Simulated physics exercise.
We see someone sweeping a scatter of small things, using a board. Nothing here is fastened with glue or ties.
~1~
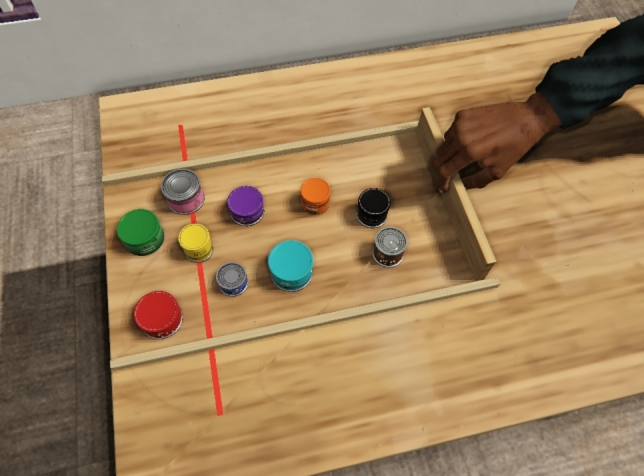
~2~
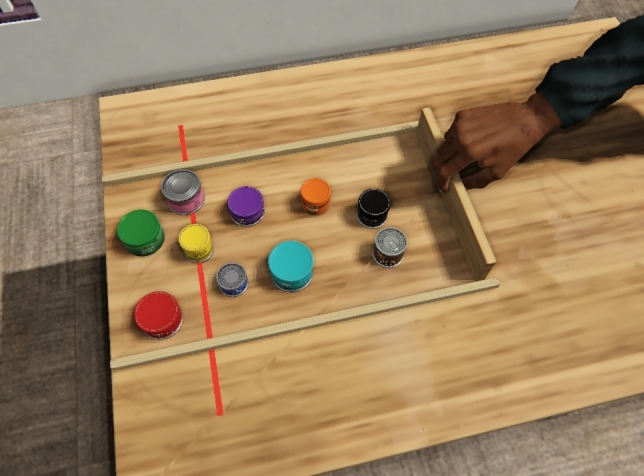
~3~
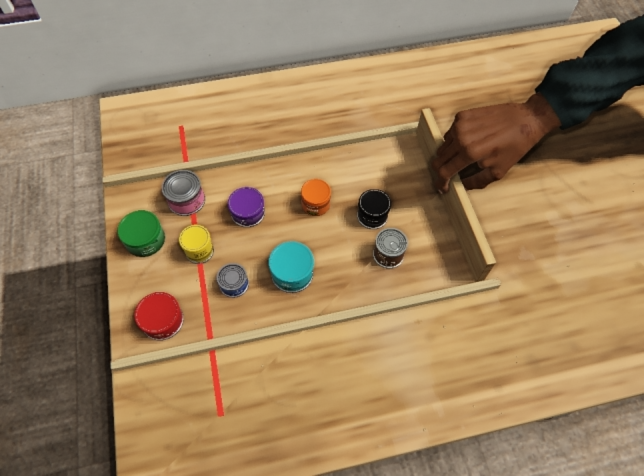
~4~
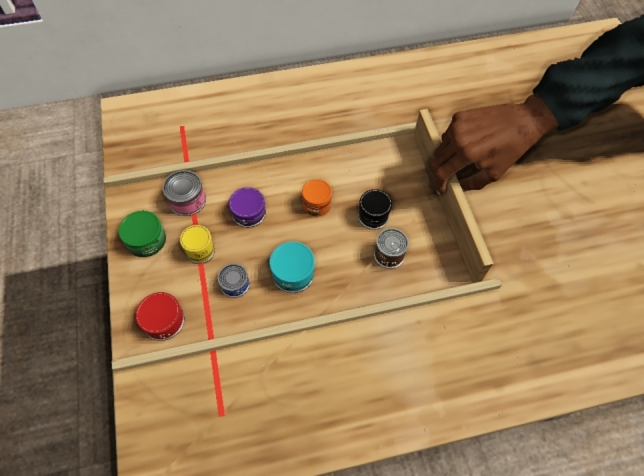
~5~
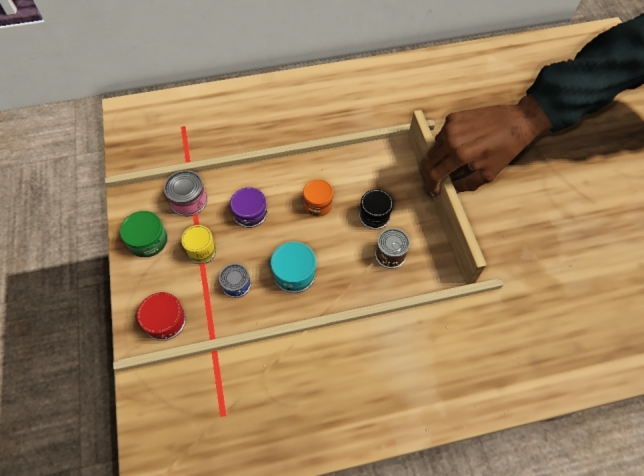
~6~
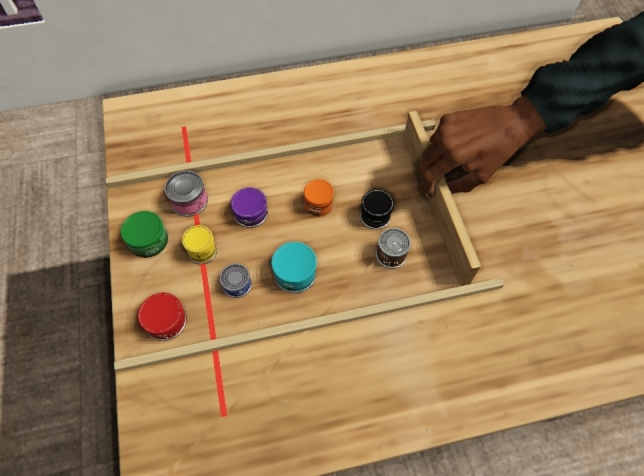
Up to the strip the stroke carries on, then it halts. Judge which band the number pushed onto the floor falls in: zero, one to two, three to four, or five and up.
Well, what drops off the end works out to none of them.
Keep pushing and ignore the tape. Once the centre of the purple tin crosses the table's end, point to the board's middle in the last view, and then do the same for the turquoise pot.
(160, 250) and then (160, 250), give or take.
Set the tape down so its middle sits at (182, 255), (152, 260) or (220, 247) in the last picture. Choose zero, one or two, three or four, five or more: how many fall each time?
Lab note - count per position: Either one or two; five or over; not one.
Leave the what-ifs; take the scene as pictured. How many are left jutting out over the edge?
The overhang total is 2.
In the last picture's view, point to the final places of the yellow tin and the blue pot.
In the last picture the first middle sits at (151, 252) and the other at (114, 287).
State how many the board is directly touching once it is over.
The count in contact is 4.
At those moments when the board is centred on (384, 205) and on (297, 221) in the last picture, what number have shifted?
Tally: 2; 6.
Early on, none off yet; green tub at rest near (145, 235); red tin at rest near (163, 317); pink pot at rest near (187, 194).
A while later, none off yet; green tub at rest near (145, 235); red tin at rest near (162, 318); pink pot moving near (181, 191).
Finally, the number that fall off is zero.
